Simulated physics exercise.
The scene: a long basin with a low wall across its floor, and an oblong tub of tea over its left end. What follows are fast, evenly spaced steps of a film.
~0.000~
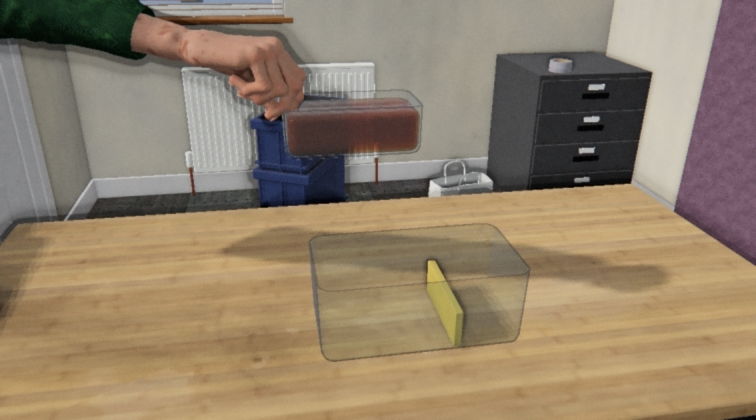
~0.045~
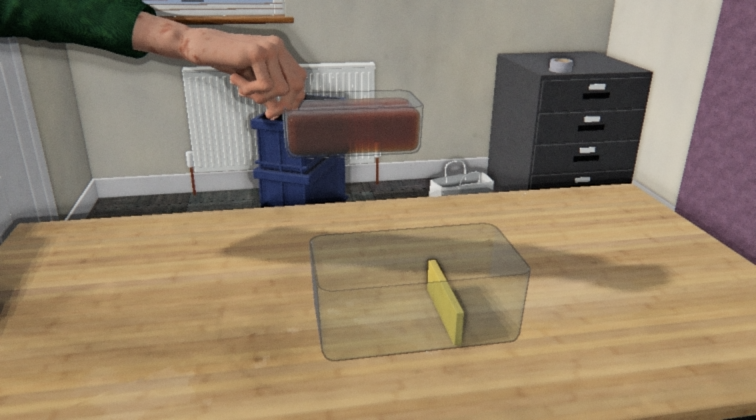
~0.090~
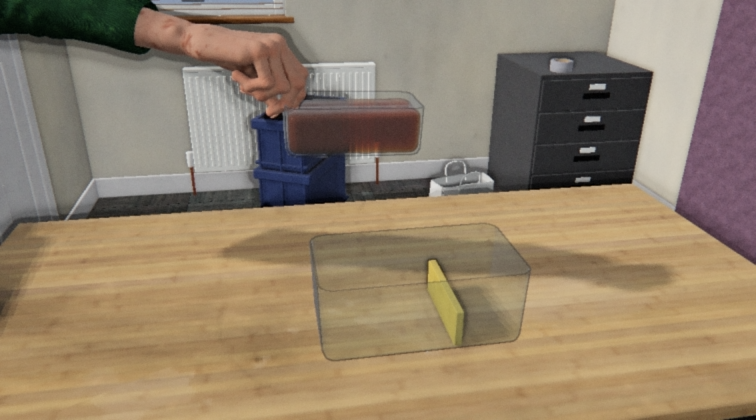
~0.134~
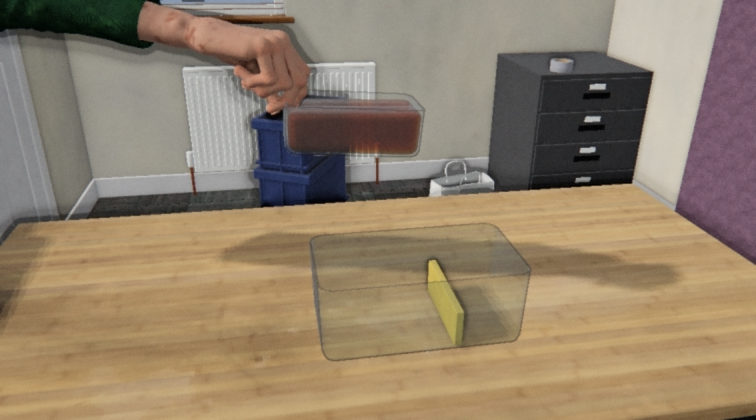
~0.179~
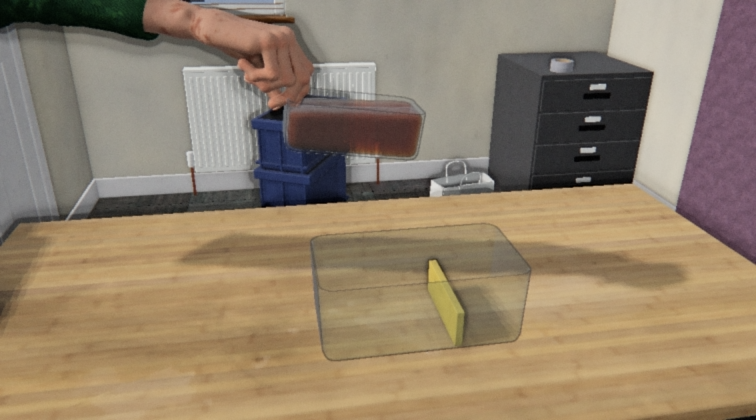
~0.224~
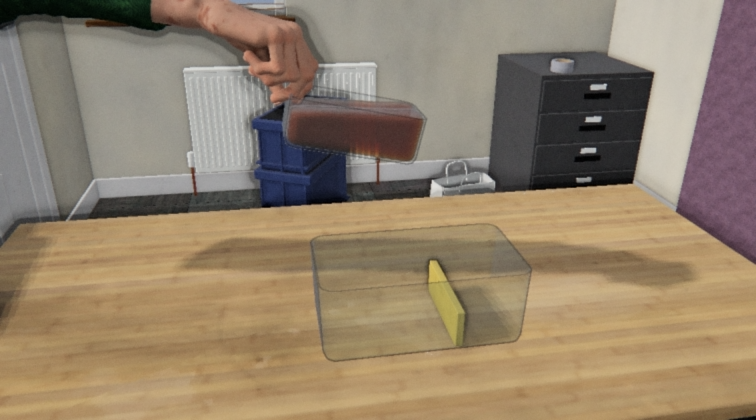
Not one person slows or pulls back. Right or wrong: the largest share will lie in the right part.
Right.
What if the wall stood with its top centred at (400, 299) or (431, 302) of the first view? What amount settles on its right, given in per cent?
With the first placement it is 80 %, with the second 60 %.
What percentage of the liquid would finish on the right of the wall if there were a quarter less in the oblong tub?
It comes to around 55 percent.
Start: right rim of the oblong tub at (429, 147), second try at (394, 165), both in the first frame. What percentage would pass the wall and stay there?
The first gives 70 %, the second 20 %.
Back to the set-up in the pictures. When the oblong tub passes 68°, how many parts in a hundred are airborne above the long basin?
Close to 55 in a hundred.
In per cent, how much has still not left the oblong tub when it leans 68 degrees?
About 30 %.
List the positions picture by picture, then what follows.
In the first frame, tilt 0°; pouring edge (416, 99); surface from (285, 109) to (413, 105); the long basin's rim runs from (313, 263) to (512, 247); the wall's top is at (445, 286).
In the second frame, tilt 0°; pouring edge (416, 100); surface from (285, 109) to (414, 104).
In the third frame, tilt 2°; pouring edge (417, 101); surface from (286, 107) to (415, 105).
In the fourth frame, tilt 4°; pouring edge (418, 104); surface from (287, 107) to (415, 106).
In the fifth frame, tilt 8°; pouring edge (419, 108); surface from (287, 107) to (416, 107).
In the sixth frame, tilt 12°; pouring edge (419, 113); surface from (288, 106) to (418, 108).
Then, 0.61 s in, the tilt is 68° and 30 per cent is still to pour, 2 is left of the wall and 13 right of it.
Then, 0.90 s in, the tilt is 99° and 6 per cent is still to pour, 16 is left of the wall and 65 right of it.
Then, 1.20 s in, the tilt is 103° and 0 per cent is still to pour, 25 is left of the wall and 65 right of it.
Then, 1.52 s in, the tilt is 103° and 0 per cent is still to pour, 27 is left of the wall and 65 right of it.
Finally, 27 per cent lies left of the wall, 66 right of it and 7 outside.
